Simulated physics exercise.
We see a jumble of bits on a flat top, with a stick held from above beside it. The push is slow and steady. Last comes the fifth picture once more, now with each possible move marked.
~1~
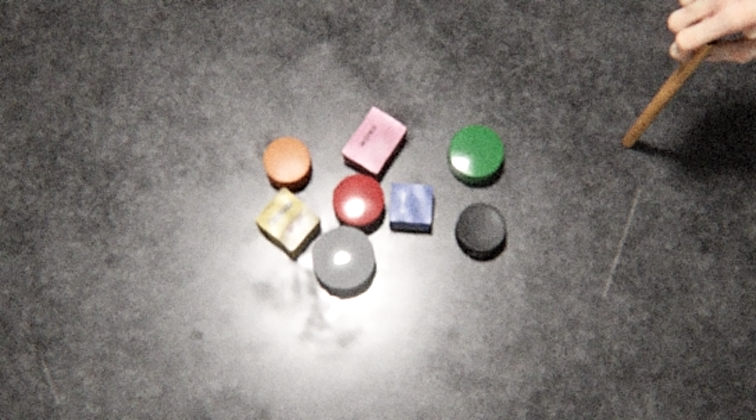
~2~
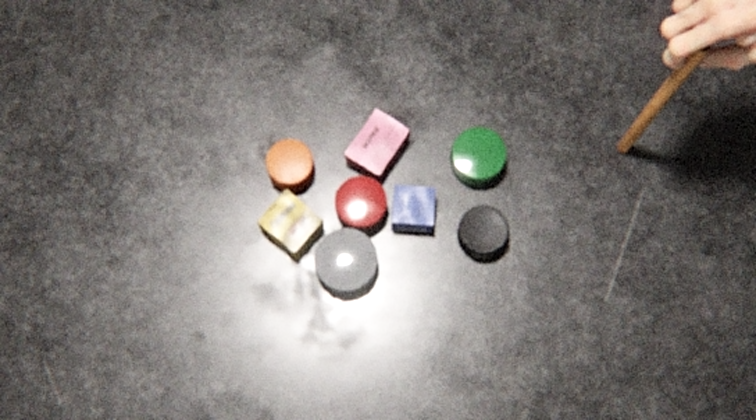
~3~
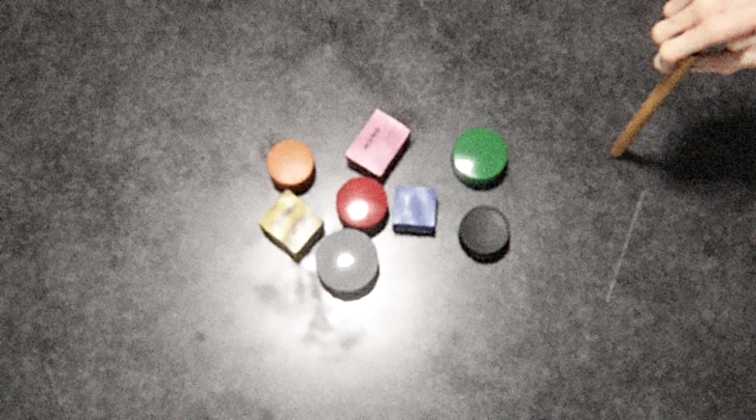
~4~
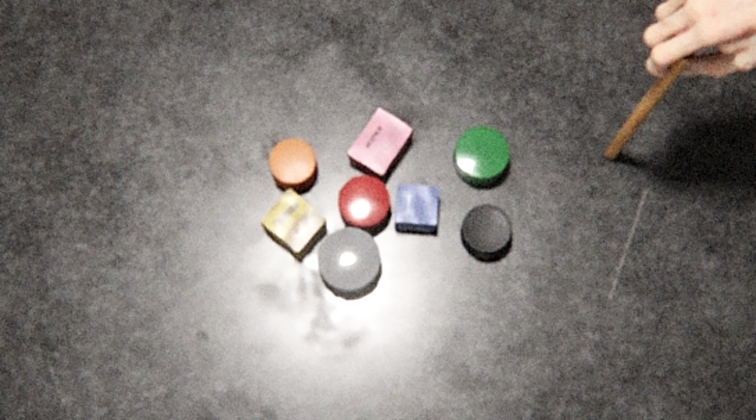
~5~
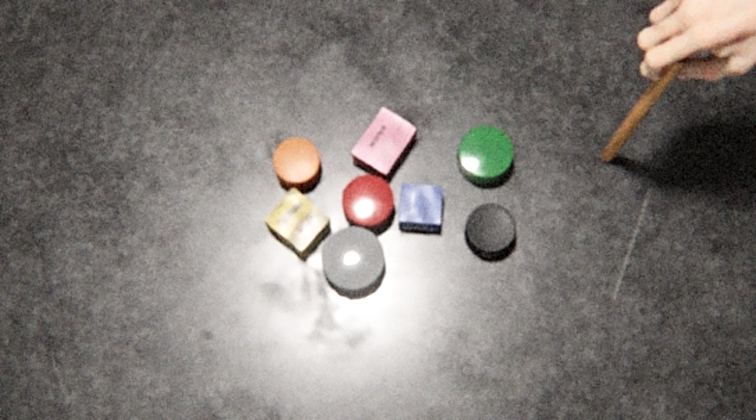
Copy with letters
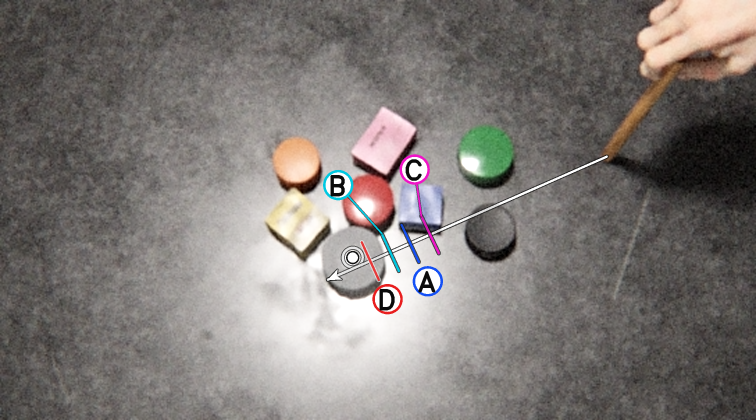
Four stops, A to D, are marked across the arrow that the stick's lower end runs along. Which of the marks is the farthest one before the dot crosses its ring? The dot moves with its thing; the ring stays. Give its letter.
It can go as far as B.
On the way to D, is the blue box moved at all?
Yes.
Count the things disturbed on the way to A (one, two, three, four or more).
It has moved three.
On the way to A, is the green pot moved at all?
No.
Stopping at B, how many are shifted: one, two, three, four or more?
It has moved three.
On the marked copy, A at (410, 243); B at (390, 252); C at (430, 235); D at (370, 261); the arrow from (607, 157) to (327, 280); the white dot at (352, 257).
Taking B. A third of the way, foot of the stick (530, 191).
Two thirds of the way, foot of the stick (452, 225); black tub (483, 242).
When it is over, foot of the stick (390, 253); red pot (351, 193); blue box (403, 210); the dot is still in its ring.
As for the rest, A keeps the dot in but is short; C keeps the dot in but is short; D shifts the dotted thing to (333, 268).
